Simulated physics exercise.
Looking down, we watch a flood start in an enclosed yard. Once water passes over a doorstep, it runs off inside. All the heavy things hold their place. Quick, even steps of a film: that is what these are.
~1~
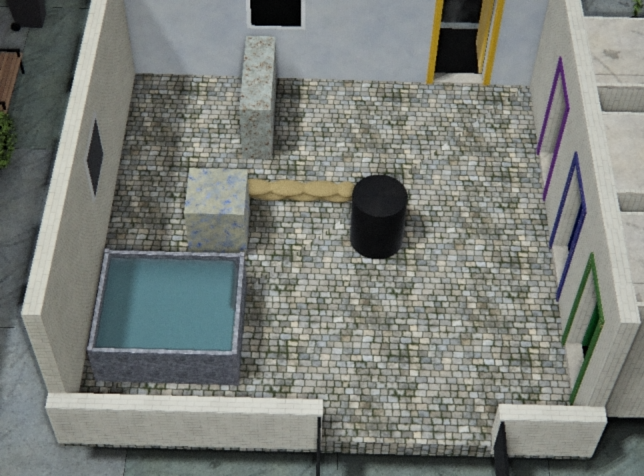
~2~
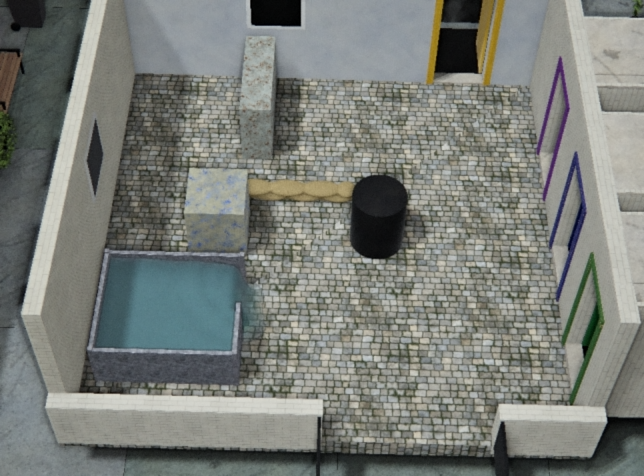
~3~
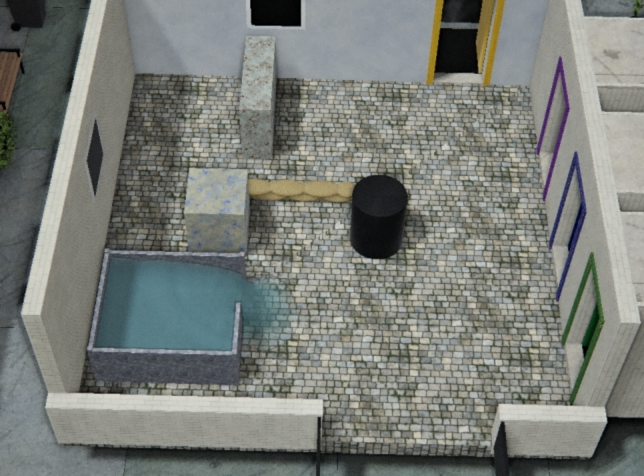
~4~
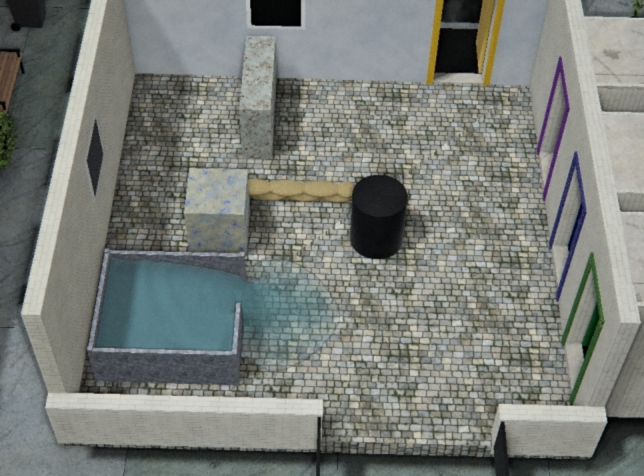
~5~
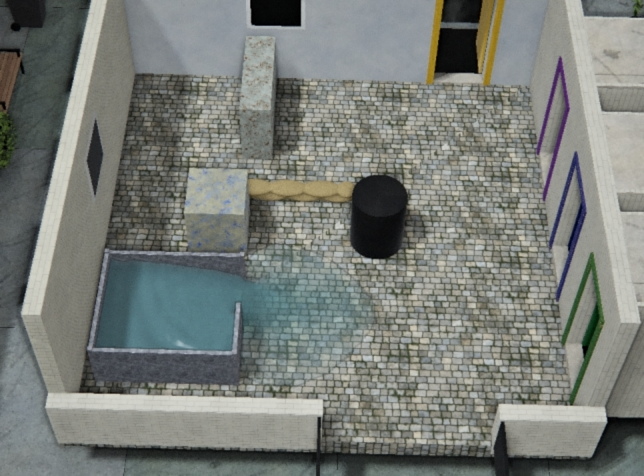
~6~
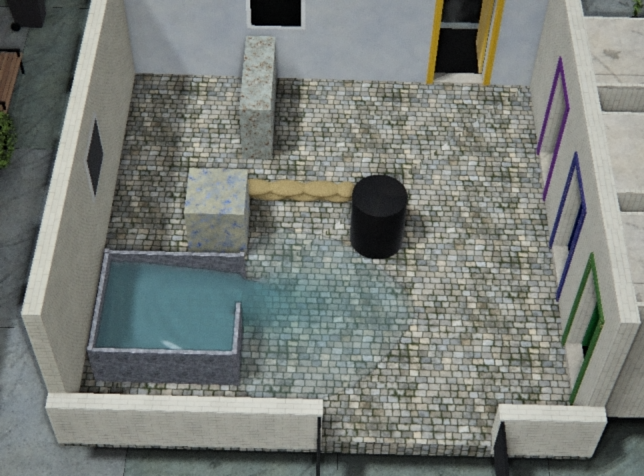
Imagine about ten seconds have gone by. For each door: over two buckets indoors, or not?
At the end, the green door breaks the limit for sure, the yellow door breaks the limit for sure, the blue door breaks the limit for sure, the purple door respects the limit for sure.
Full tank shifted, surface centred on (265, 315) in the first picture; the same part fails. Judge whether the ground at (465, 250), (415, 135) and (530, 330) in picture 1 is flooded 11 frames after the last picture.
Check in sequence: Soaked through, still parched, soaked through.
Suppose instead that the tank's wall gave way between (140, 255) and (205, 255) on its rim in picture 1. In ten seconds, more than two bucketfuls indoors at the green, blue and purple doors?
In that case the green door stays within bounds, the blue door stays within bounds and the purple door stays within bounds.
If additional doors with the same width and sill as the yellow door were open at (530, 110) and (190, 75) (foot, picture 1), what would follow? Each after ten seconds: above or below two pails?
Goes past it, then falls short.
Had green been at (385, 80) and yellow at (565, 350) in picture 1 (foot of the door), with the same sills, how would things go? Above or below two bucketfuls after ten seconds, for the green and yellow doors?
The green door comes up short, and the yellow door gets past the limit too.
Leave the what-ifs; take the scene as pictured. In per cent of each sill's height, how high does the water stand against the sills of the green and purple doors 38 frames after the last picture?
I reckon it's around 100 and then 70 per cent.
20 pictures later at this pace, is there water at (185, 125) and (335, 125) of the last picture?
Not wet, not wet.
A moment on, water covers 30 % of the floor; the green door not reached, the yellow door not reached, the blue door not reached, the purple door not reached.
Next, water covers 40 % of the floor; the green door under two buckets in, the yellow door not reached, the blue door under two buckets in, the purple door not reached.
Then, water covers 50 % of the floor; the green door over two buckets in, the yellow door not reached, the blue door far over two buckets in, the purple door wet at the sill, nothing in.
Later, water covers 55 % of the floor; the green door over two buckets in, the yellow door under two buckets in, the blue door far over two buckets in, the purple door wet at the sill, nothing in.
In the end, water covers 75 % of the floor; the green door over two buckets in, the yellow door over two buckets in, the blue door far over two buckets in, the purple door wet at the sill, nothing in.
